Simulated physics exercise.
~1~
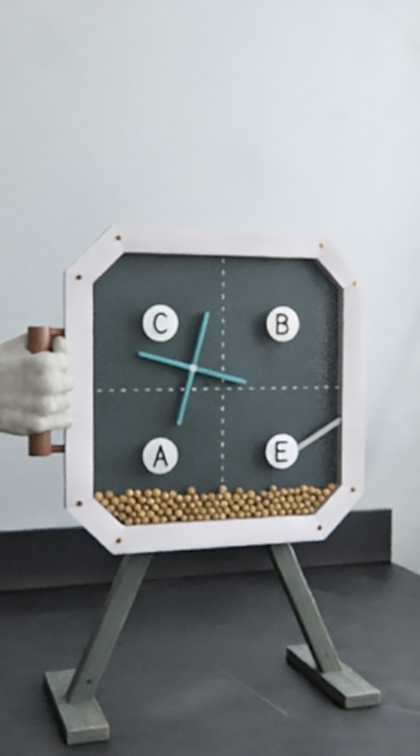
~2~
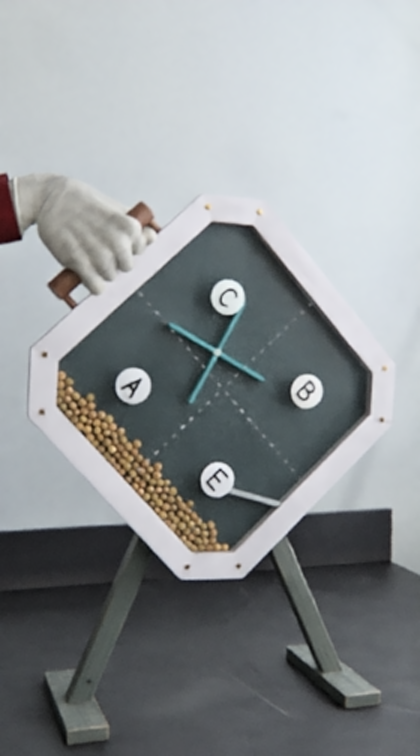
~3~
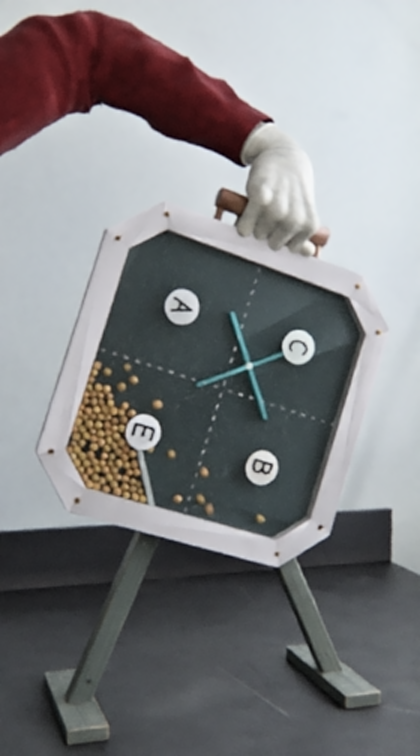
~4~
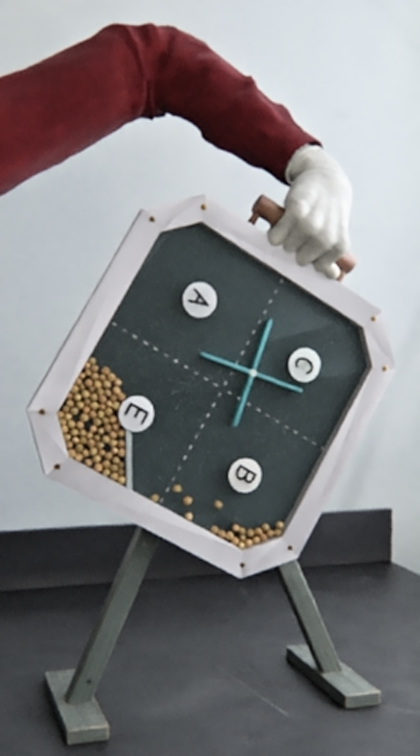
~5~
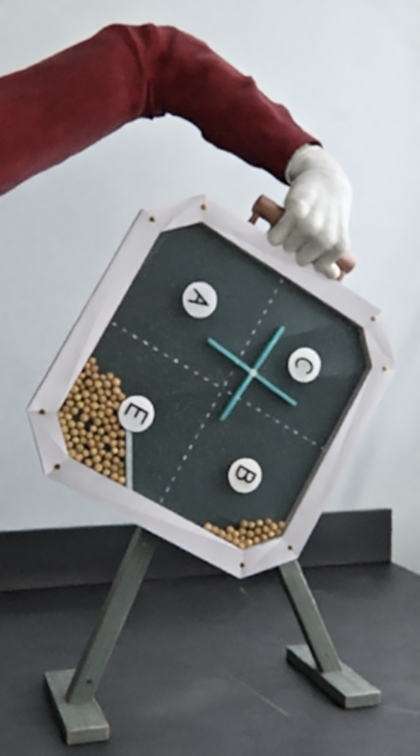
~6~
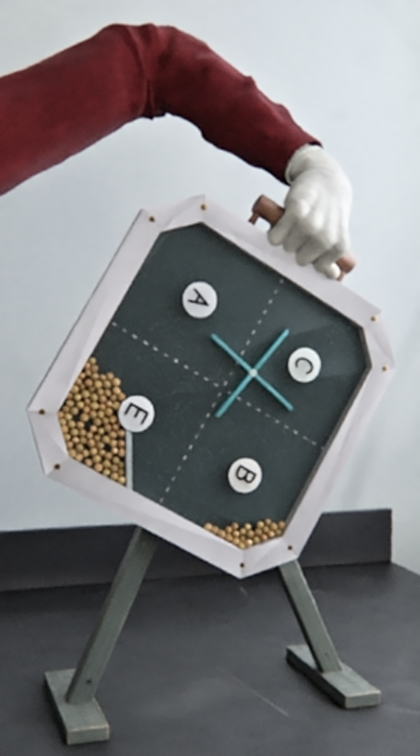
A gloved hand turns the case clockwise, and the beads settle in quarters E and B.
